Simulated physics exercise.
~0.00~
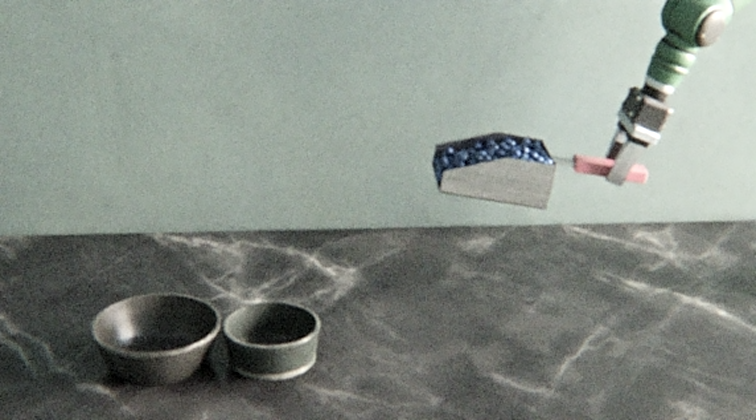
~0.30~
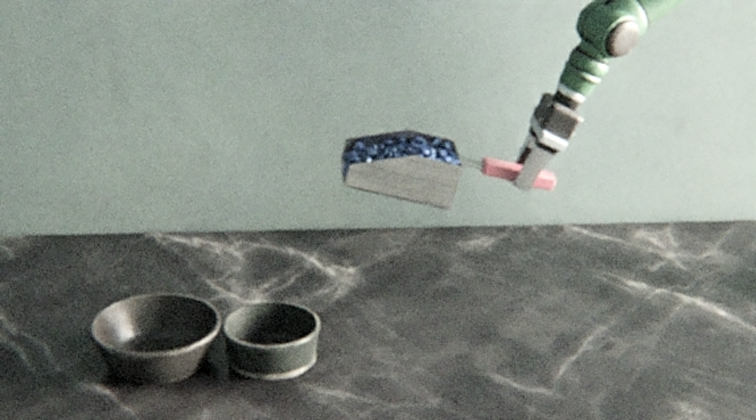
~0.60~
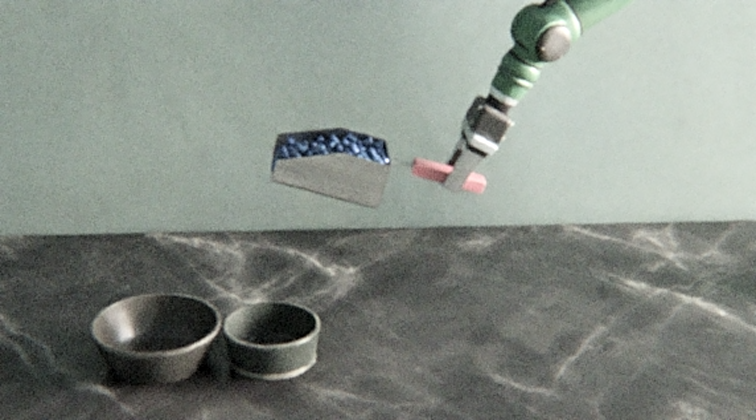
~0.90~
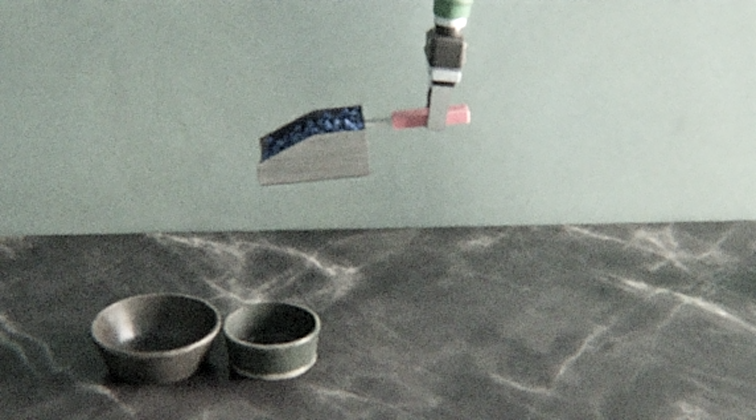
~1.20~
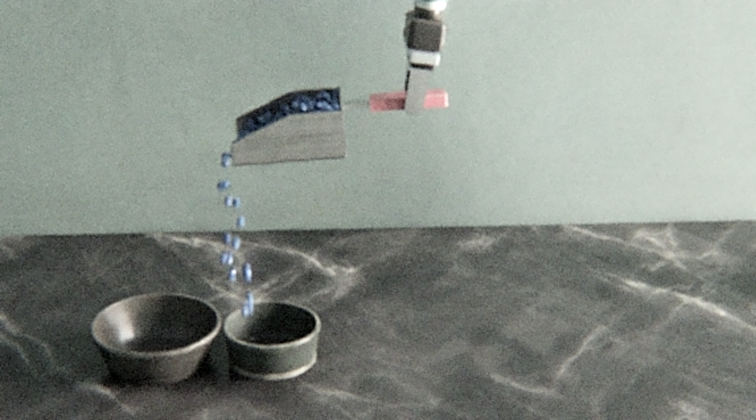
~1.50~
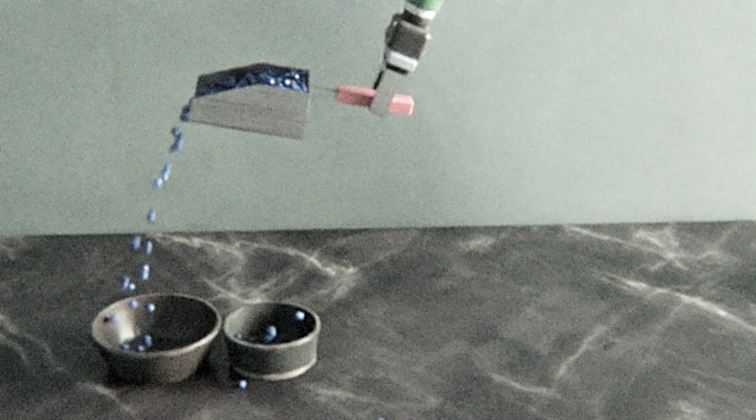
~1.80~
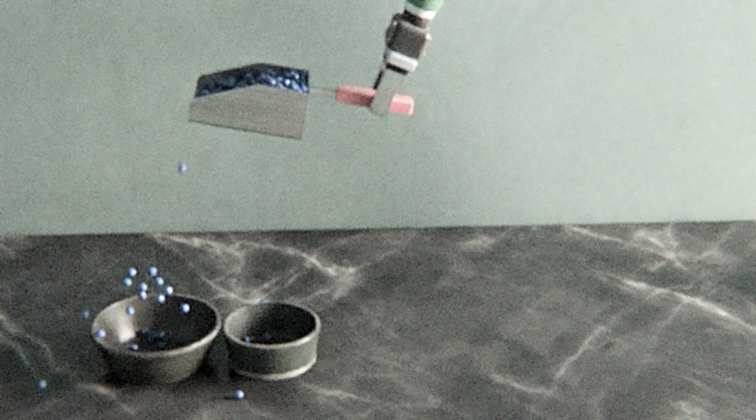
A green robot arm carried a scoop heaped with blue beads left, tipped it so a thin stream fell toward two dark bowls, then tilted it back, leaving some beads in both bowls, a few on the table and most still in the scoop.
